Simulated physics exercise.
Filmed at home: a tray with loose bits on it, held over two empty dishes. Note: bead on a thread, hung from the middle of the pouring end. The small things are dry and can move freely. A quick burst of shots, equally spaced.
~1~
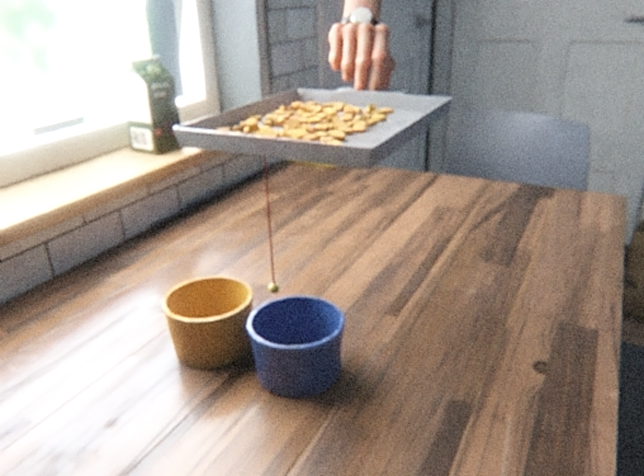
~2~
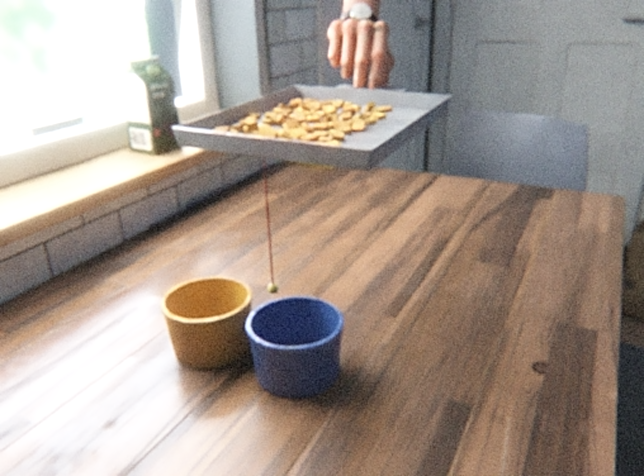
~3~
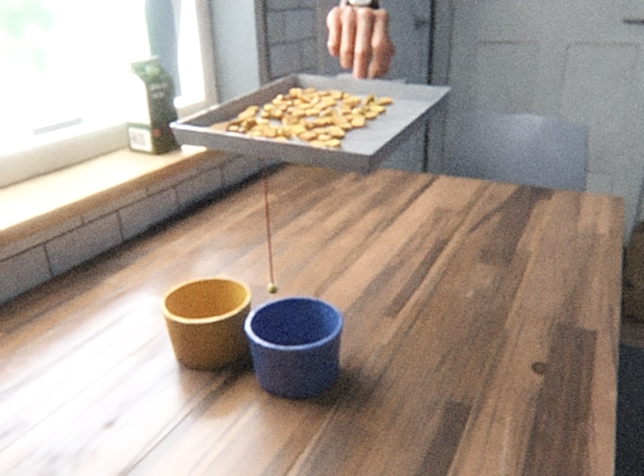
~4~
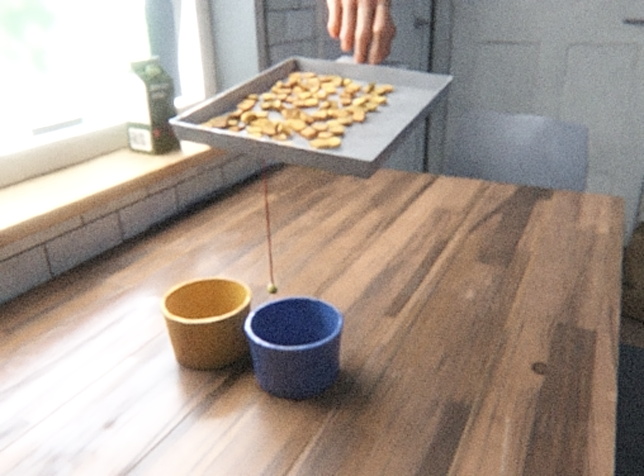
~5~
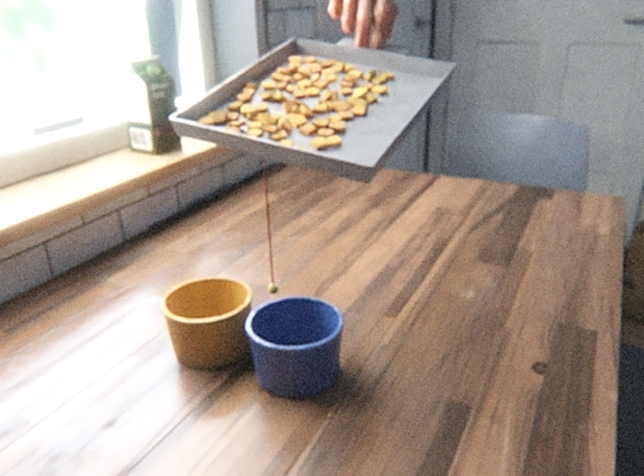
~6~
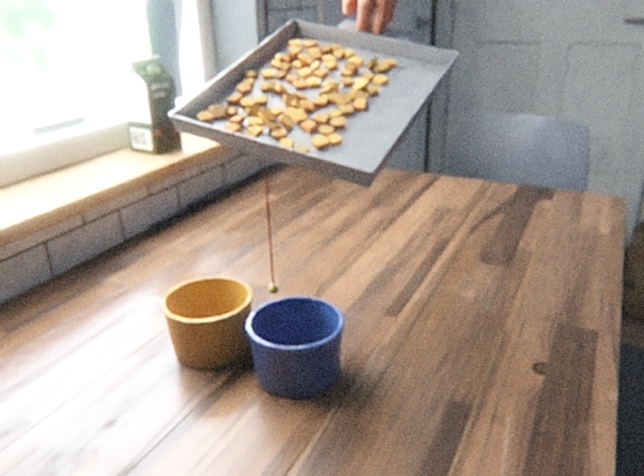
A hand tilting a grey tray of cereal squares, its near right corner dipping lowest, above yellow and blue dishes.
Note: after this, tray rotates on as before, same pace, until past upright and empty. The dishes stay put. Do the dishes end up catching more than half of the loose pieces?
No.
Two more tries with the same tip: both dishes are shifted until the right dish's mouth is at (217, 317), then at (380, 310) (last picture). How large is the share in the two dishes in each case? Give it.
In turn 0 and 30 in a hundred.
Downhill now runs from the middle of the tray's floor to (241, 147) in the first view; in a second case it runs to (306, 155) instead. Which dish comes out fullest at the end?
So, the dish at the left the first time round, the dish at the right the second.
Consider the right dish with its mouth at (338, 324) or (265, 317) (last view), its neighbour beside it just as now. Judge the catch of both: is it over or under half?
Result, first setup: The bulk; second setup: The minor share.
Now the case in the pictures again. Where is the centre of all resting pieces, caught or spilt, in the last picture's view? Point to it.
Centre at rest: Close to (362, 384).
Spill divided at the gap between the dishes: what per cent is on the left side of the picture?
I reckon around 0 per cent.
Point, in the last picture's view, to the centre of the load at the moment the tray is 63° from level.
The load's middle is around (323, 133).
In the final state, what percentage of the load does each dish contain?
Result - left dish: 0 %; right dish: 20 %.
Soon, tray tipped steeply; nearly all on the tray; a stray few in the air.
A while on, tray tipped past a quarter turn; about two thirds on the tray; a stray few in the right dish; about a quarter outside both; a small part in the air.
Towards the end, tray tipped past a quarter turn; about a quarter in the right dish; most outside both.
Finally, tray tipped past a quarter turn; about a quarter in the right dish; none in the left dish; most outside both.
